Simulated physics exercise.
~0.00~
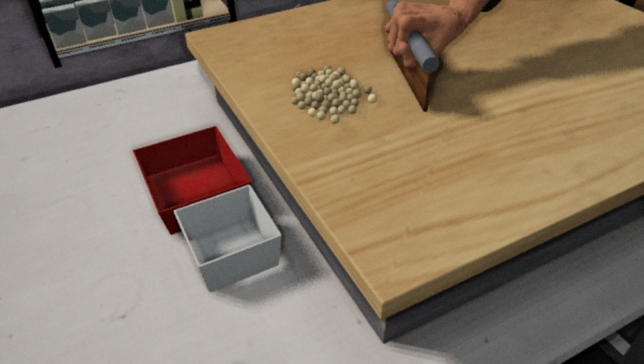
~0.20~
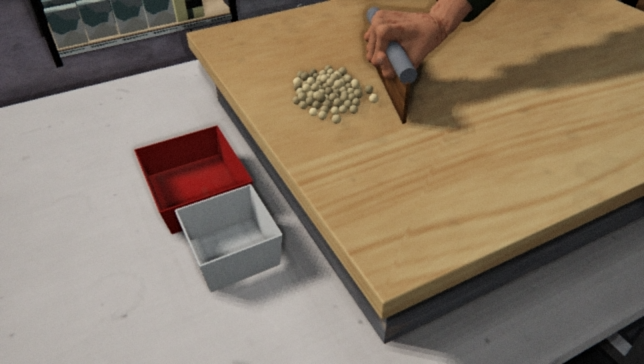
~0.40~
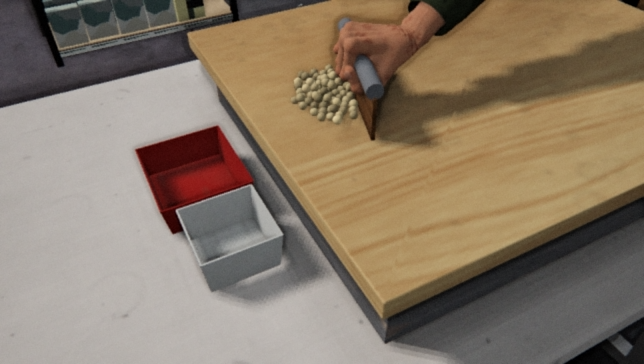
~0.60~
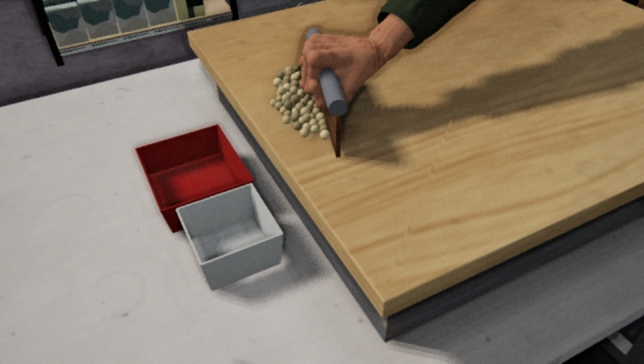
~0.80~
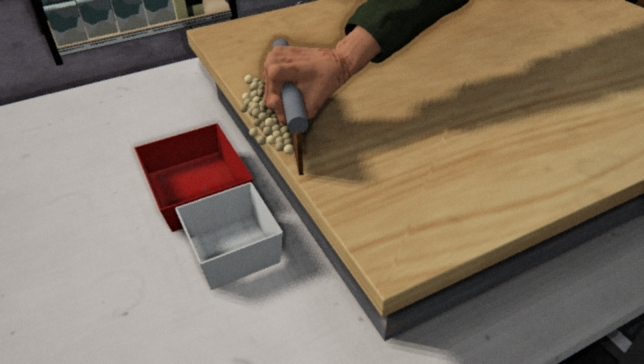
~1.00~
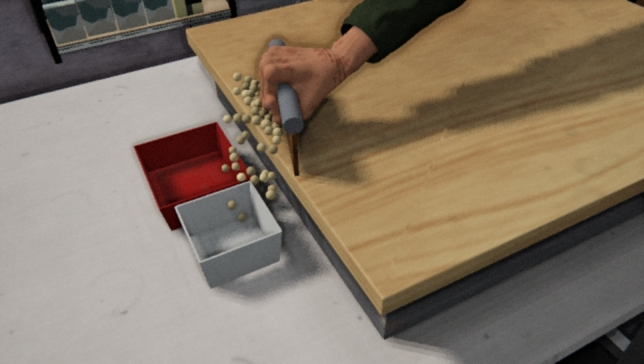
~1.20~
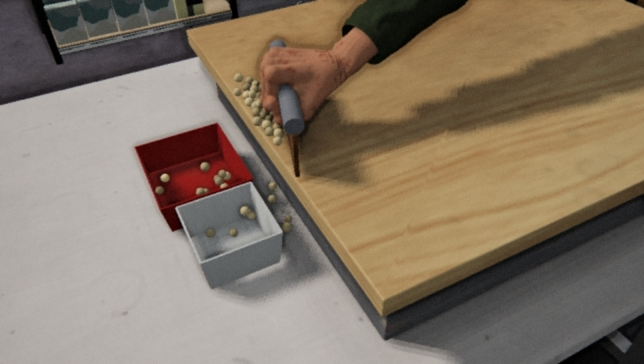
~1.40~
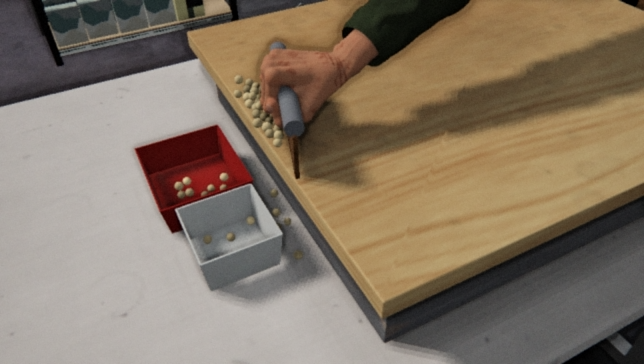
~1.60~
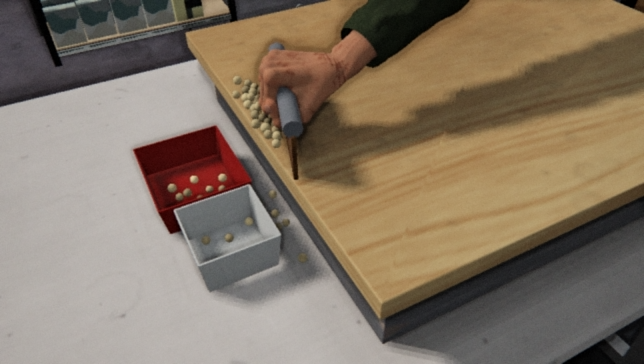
A hand scrapes pale nuts to the board's edge; some fall, but most stay on top.
